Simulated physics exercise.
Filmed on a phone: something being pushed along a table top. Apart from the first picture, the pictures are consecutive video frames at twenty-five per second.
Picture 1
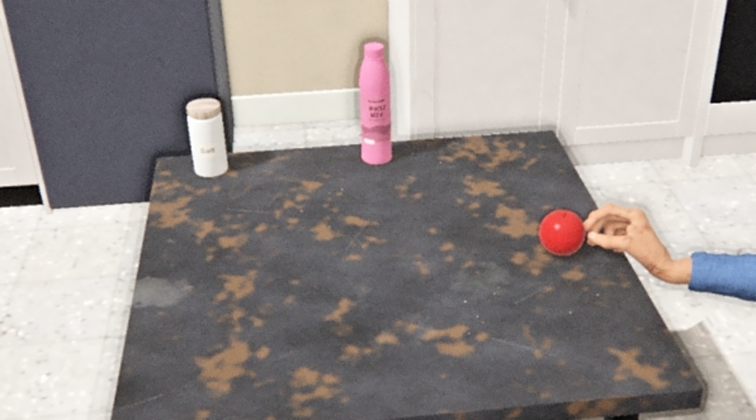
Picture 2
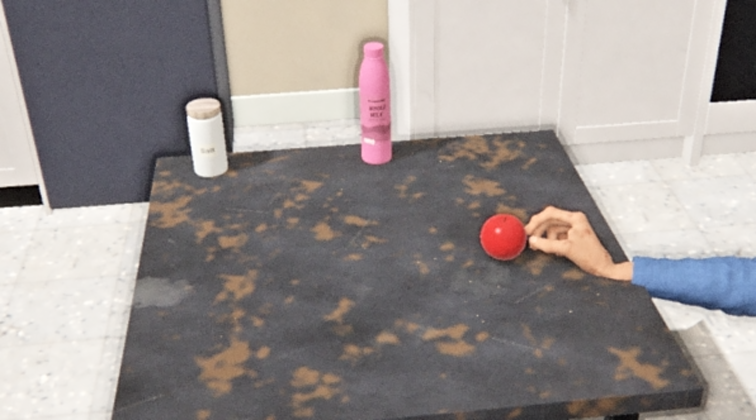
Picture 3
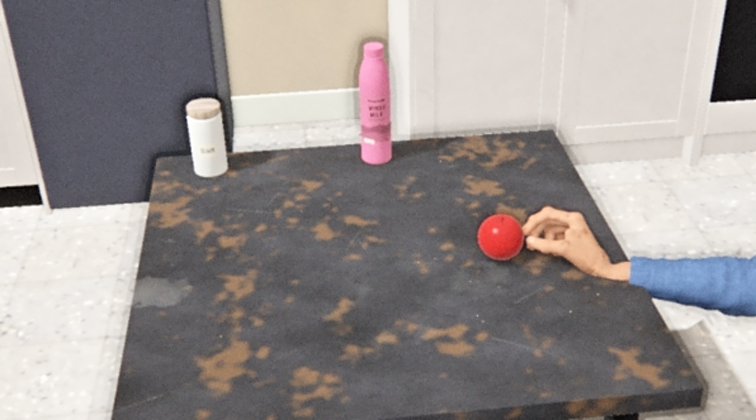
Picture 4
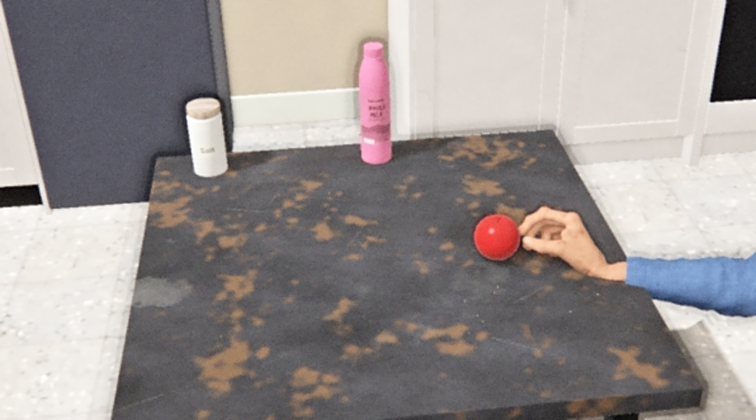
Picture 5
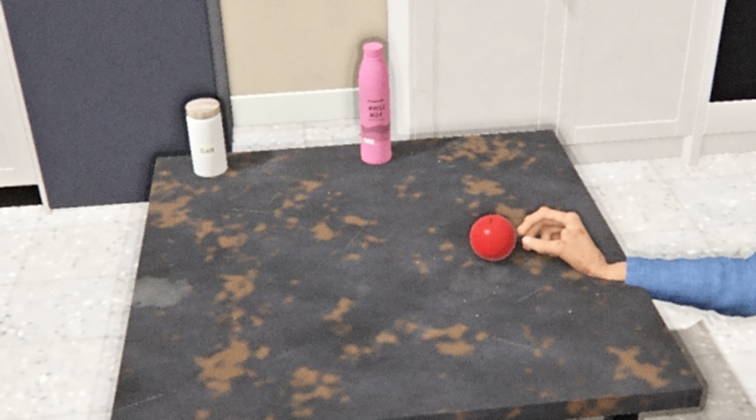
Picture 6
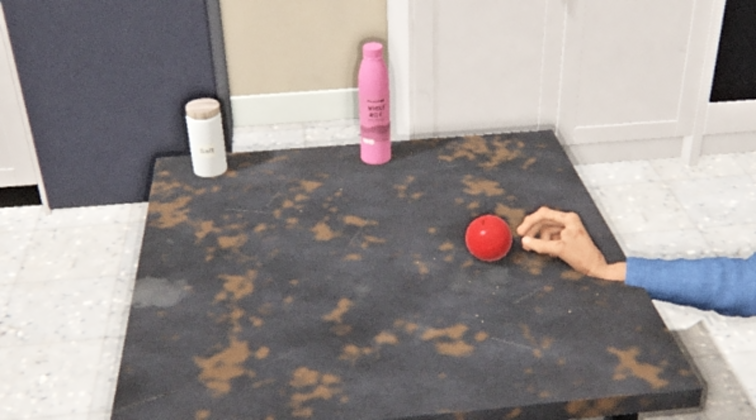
To begin with, a hand in a blue sleeve touches a round red object at the right of a dark, brown-patched table, with a white container and pink bottle behind. The hand pushes it left, then stays almost still while the object creeps slightly farther left, opening a small gap.
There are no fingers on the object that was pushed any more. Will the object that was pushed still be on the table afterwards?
On the table.
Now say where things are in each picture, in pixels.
In the first picture, under the hand; red apple (562, 233).
In the second picture, under the hand; red apple (503, 237).
In the third picture, under the hand; red apple (501, 237).
In the fourth picture, red apple (497, 238).
In the fifth picture, red apple (493, 238).
In the sixth picture, red apple (489, 238).
Then, 0.20 s past the last view, red apple displaced a little near (471, 240).
Then, 0.60 s past the last view, red apple displaced about its own width near (443, 242).
Then, 1.30 s past the last view, red apple displaced well along near (421, 244).
Finally, moved from the start, red apple. Final places as the last picture's camera would see them, red apple near (420, 244).
